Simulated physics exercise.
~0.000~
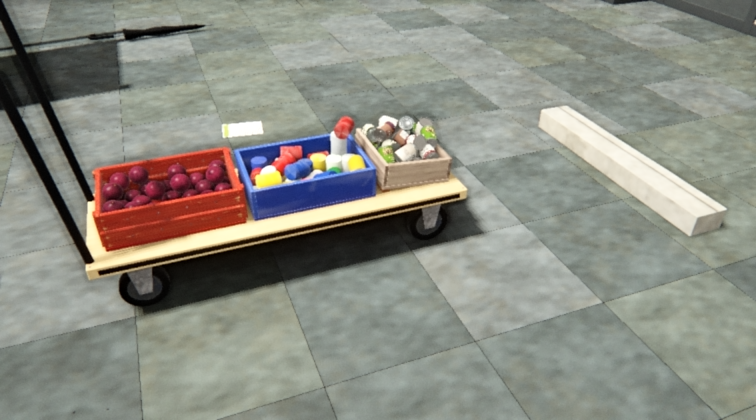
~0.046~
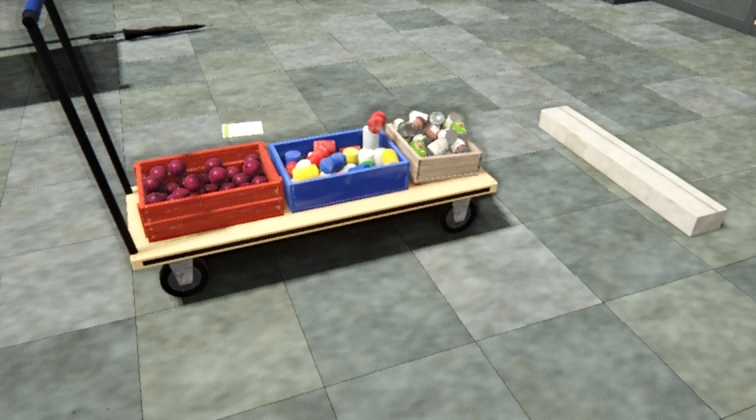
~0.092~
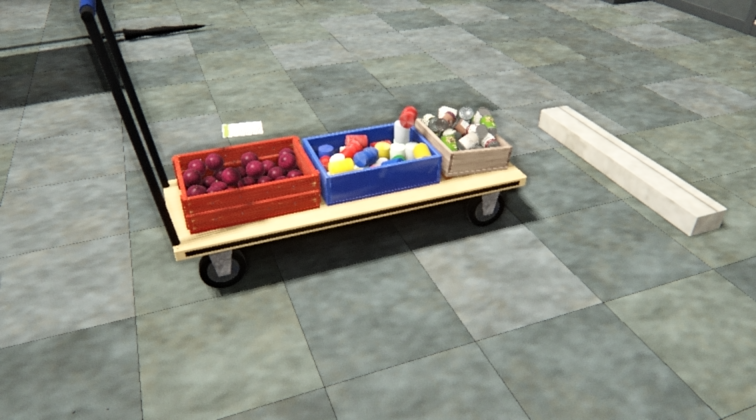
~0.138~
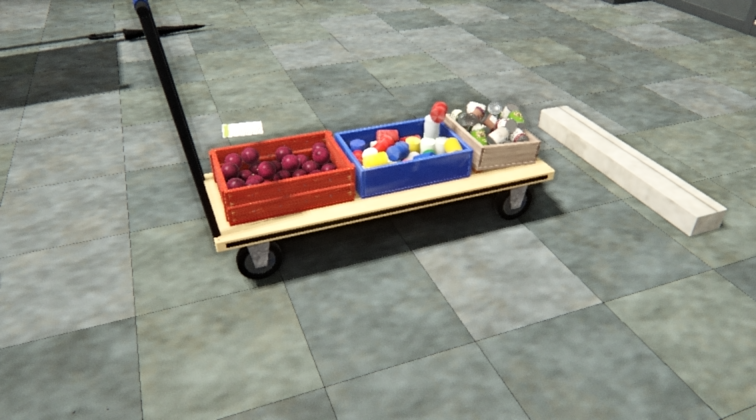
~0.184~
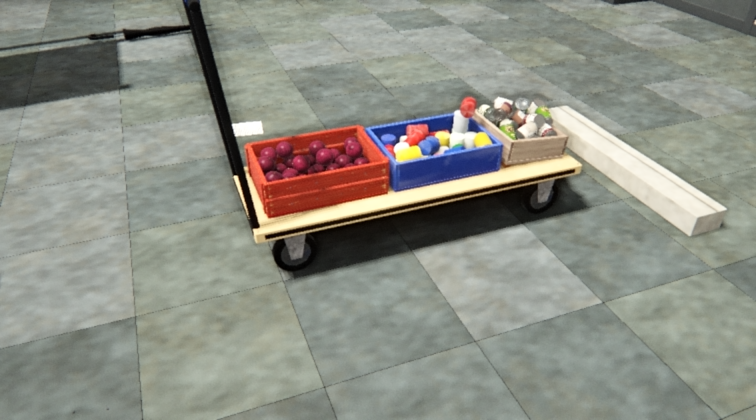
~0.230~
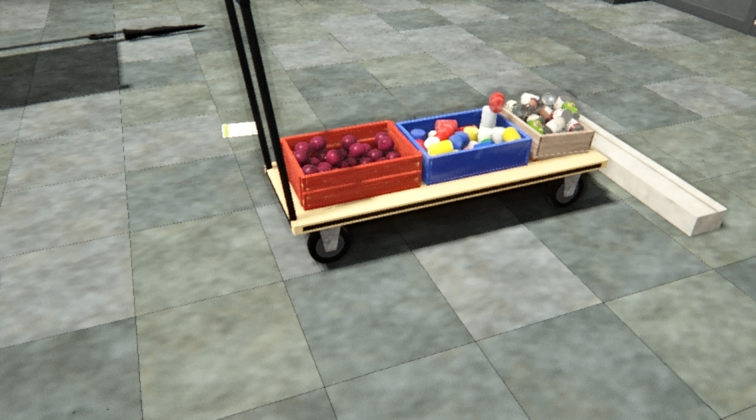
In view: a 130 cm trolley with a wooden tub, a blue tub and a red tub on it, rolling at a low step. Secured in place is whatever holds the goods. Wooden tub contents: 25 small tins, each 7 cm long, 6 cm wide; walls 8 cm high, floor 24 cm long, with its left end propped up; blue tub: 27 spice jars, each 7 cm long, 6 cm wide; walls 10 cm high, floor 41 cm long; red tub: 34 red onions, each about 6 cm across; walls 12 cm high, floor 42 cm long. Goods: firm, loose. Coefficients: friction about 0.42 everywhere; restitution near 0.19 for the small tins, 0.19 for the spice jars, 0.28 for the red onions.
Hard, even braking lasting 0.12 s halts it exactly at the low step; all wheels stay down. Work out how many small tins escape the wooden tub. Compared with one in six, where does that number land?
It lands above one in six.
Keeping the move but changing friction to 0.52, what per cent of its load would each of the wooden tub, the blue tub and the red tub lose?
In that setup wooden tub sheds 30 percent, blue tub sheds 0 percent, and red tub sheds 0 percent.
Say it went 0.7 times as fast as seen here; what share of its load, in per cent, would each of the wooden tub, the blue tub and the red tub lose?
In that case the wooden tub sheds 30 per cent, the blue tub 0 per cent and the red tub 0 per cent.
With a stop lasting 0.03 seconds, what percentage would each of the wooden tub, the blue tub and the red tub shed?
That way you'd get wooden tub at 40, blue tub at 10, and red tub at 10 percent.
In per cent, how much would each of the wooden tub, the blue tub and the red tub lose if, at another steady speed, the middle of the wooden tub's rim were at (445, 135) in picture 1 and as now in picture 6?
Result - wooden tub: 30 per cent; blue tub: 0 per cent; red tub: 0 per cent.
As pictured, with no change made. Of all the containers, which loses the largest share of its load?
That would be the wooden tub.
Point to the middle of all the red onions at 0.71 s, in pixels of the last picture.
In the last view, the centre sits near (420, 152).
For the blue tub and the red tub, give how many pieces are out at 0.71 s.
Roughly - blue tub: 2; red tub: 0.
After 0.26 s, braking starts.
After 0.36 s, the wooden tub is down by 2 of 25, the blue tub is down by 1 of 27 and the red tub has all 34.
After 0.48 s, the wooden tub is down by 8 of 25, the blue tub is down by 1 of 27 and the red tub has all 34.
After 0.71 s, the wooden tub is down by 8 of 25, the blue tub is down by 2 of 27 and the red tub has all 34.
Final count (at 1.22 s), the wooden tub is down by 8 of 25, the blue tub is down by 2 of 27 and the red tub has all 34. Asked share, 8 of 25, 32 per cent.
